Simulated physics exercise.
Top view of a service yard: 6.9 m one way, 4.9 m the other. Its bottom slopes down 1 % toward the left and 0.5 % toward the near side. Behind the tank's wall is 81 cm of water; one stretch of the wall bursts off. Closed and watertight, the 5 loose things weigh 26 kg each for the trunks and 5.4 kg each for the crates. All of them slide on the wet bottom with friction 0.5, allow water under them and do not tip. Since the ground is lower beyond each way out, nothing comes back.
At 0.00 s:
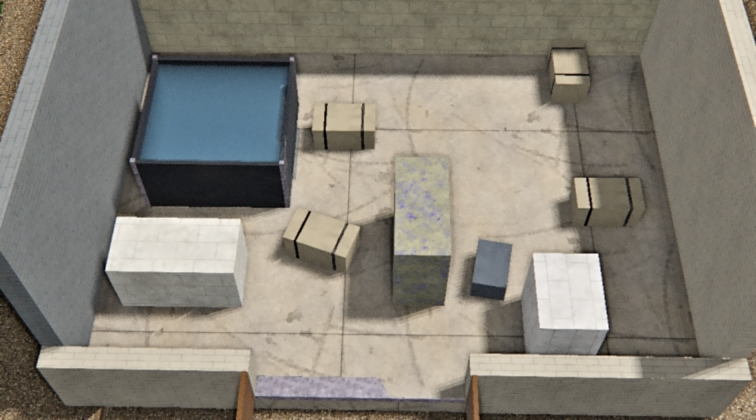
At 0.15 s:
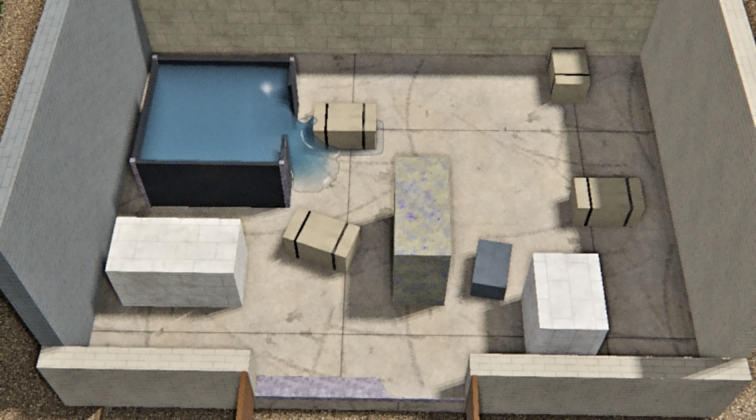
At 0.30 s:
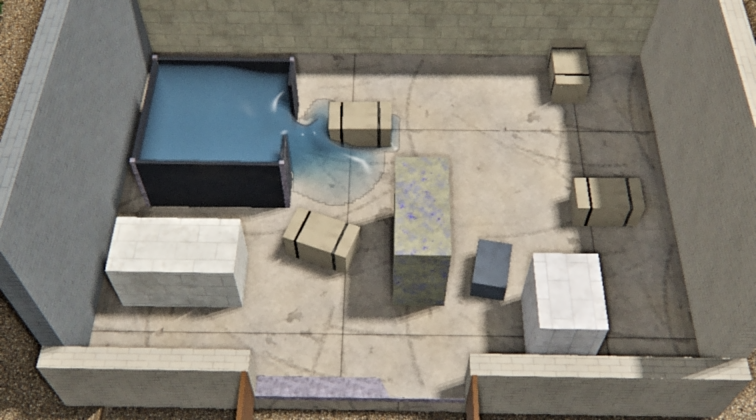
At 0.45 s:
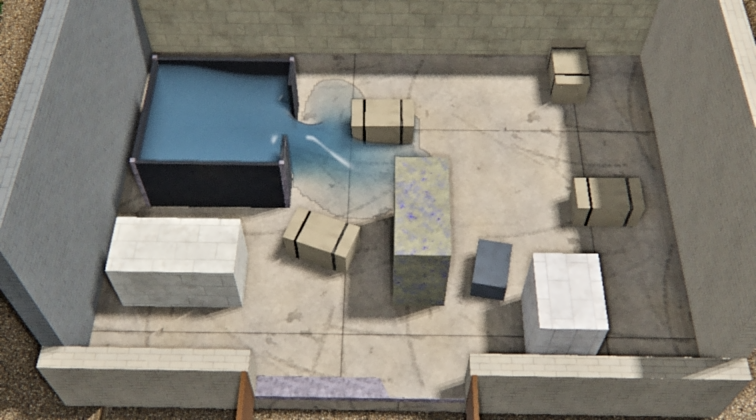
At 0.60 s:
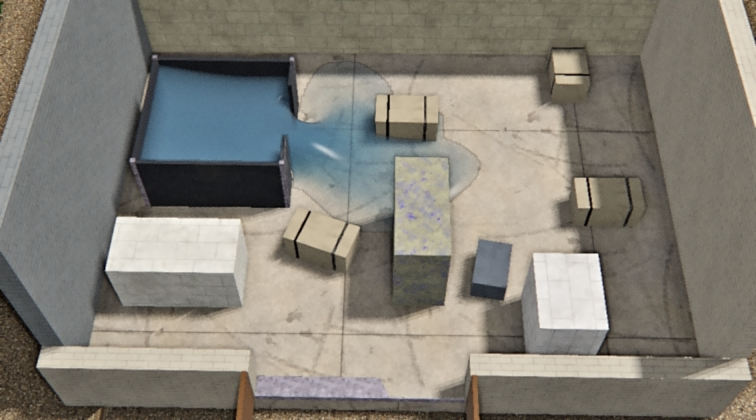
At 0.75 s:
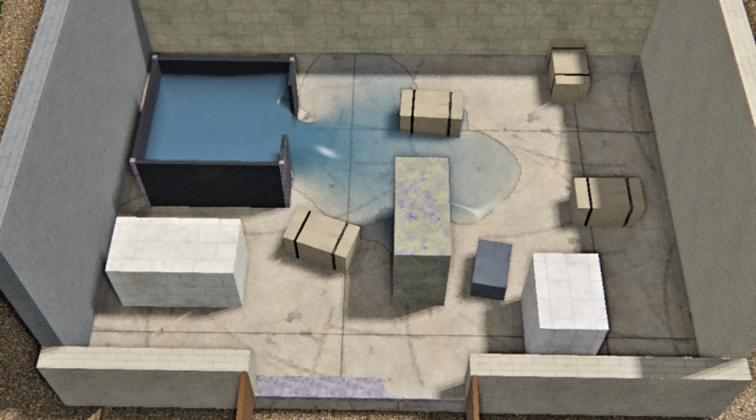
Water bursts through the tank's right wall, spreads across the floor and pushes one trunk rightward.
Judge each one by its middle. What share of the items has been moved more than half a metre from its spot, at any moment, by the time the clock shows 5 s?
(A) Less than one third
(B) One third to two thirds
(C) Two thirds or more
One third to two thirds.
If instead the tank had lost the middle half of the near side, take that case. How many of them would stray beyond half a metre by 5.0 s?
You'd get 1 in that case.
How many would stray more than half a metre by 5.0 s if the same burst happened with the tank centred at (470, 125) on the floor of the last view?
That gives 2 of them.
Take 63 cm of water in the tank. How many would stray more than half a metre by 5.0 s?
You'd get 3 in that case.
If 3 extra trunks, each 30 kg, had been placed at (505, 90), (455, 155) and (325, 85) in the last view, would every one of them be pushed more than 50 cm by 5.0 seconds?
The first comes out beyond the limit, the second beyond the limit, the third within the limit.
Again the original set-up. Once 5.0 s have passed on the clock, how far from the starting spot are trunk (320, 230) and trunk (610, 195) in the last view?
0 cm and 150 cm.
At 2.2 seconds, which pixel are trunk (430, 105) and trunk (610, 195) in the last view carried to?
First one near (591, 62), second near (647, 201).
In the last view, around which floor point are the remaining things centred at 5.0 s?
Around (521, 228).
After 1.1 s 1 of 5 are over 50 cm from their spots; 0 afloat.
After 2.2 s 2 of 5 are over 50 cm from their spots; 3 afloat.
After 3.5 s 3 of 5 are over 50 cm from their spots; 3 afloat.
After 5.0 s 3 of 5 are over 50 cm from their spots, and 3 have been at some point; 3 afloat.
